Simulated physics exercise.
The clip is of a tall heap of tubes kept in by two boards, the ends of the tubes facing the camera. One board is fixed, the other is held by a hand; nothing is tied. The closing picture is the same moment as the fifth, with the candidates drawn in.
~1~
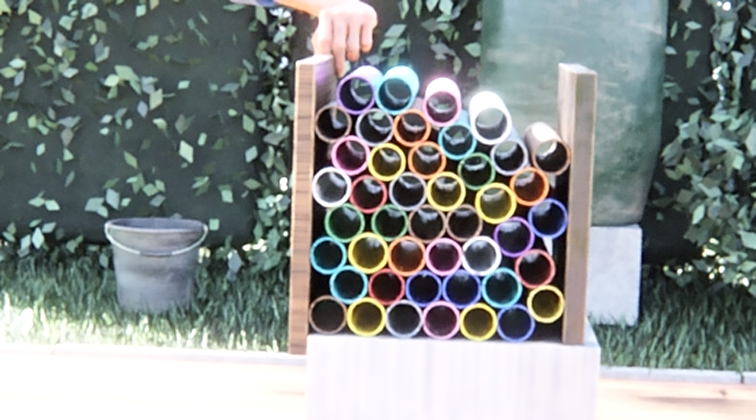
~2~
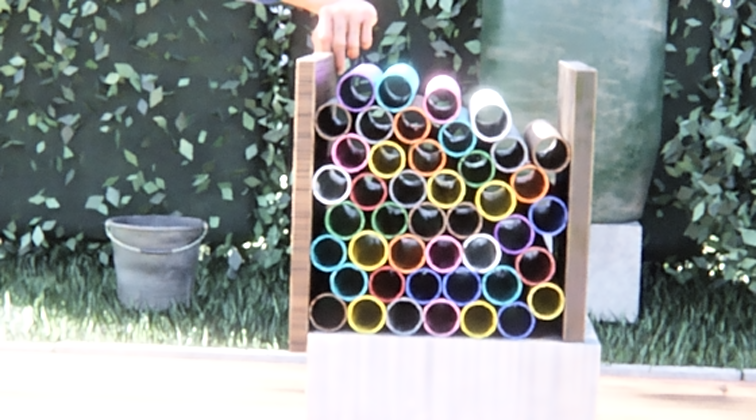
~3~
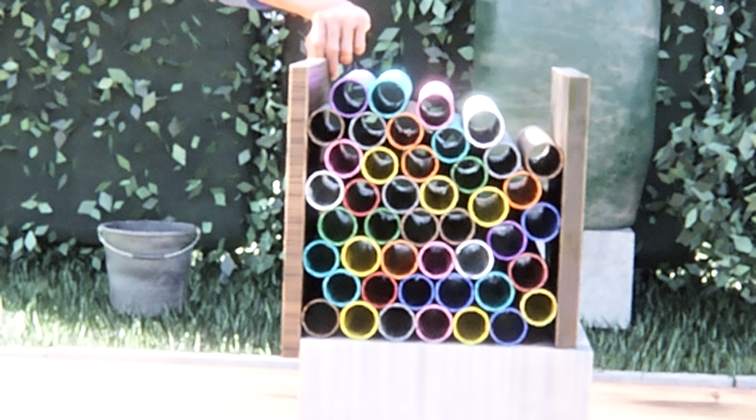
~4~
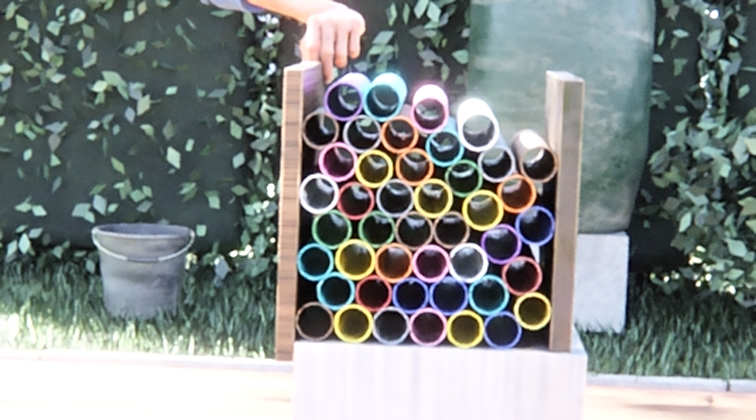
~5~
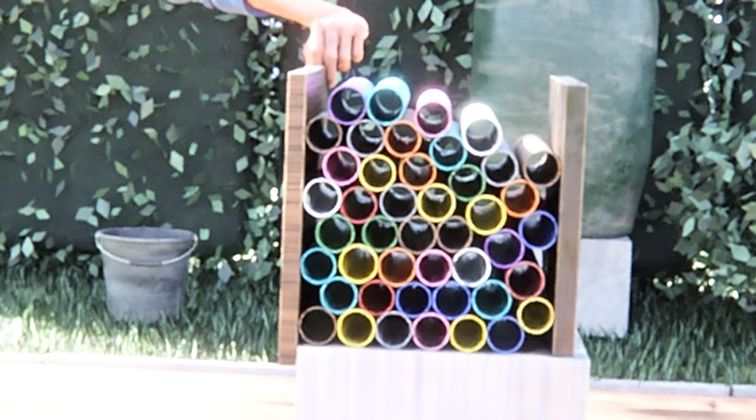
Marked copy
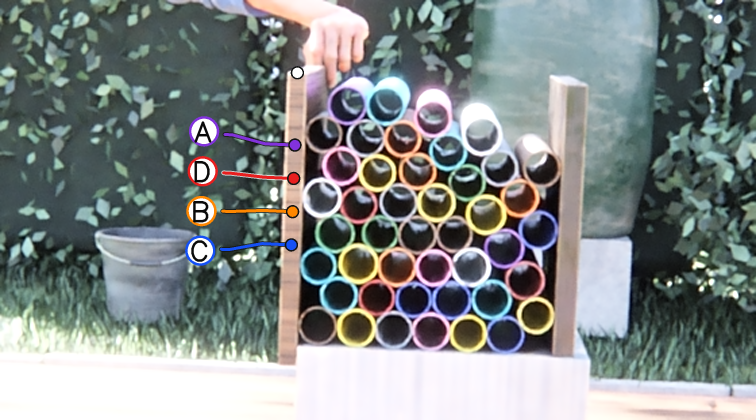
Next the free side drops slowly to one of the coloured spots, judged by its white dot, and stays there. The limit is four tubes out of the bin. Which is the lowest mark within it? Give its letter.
The last mark within the limit is B.
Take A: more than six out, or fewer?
Fewer than six.
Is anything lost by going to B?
Yes, at B.
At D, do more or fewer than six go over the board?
It loses fewer than six.
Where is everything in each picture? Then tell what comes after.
The first picture shows an orange tube (529, 186); a brown tube (552, 156); side board (315, 193).
The second picture shows side board (315, 191); a brown tube (328, 313).
The third picture shows a blue tube (508, 327); a blue tube (454, 292).
The fourth picture shows a green tube (332, 229); a red tube (522, 276).
The fifth picture shows a grey tube (398, 202); a green tube (467, 183); an orange tube (520, 198).
On the marked copy, A at (295, 145); B at (293, 211); C at (291, 245); D at (294, 178); the white dot at (297, 73).
Following B. Soon after the start, top of the board (305, 137).
Later, top of the board (302, 209).
In the end, top of the board (302, 211), two out over the board.
As for the rest, A none out over the board; C more than four out over the board; D two out over the board.
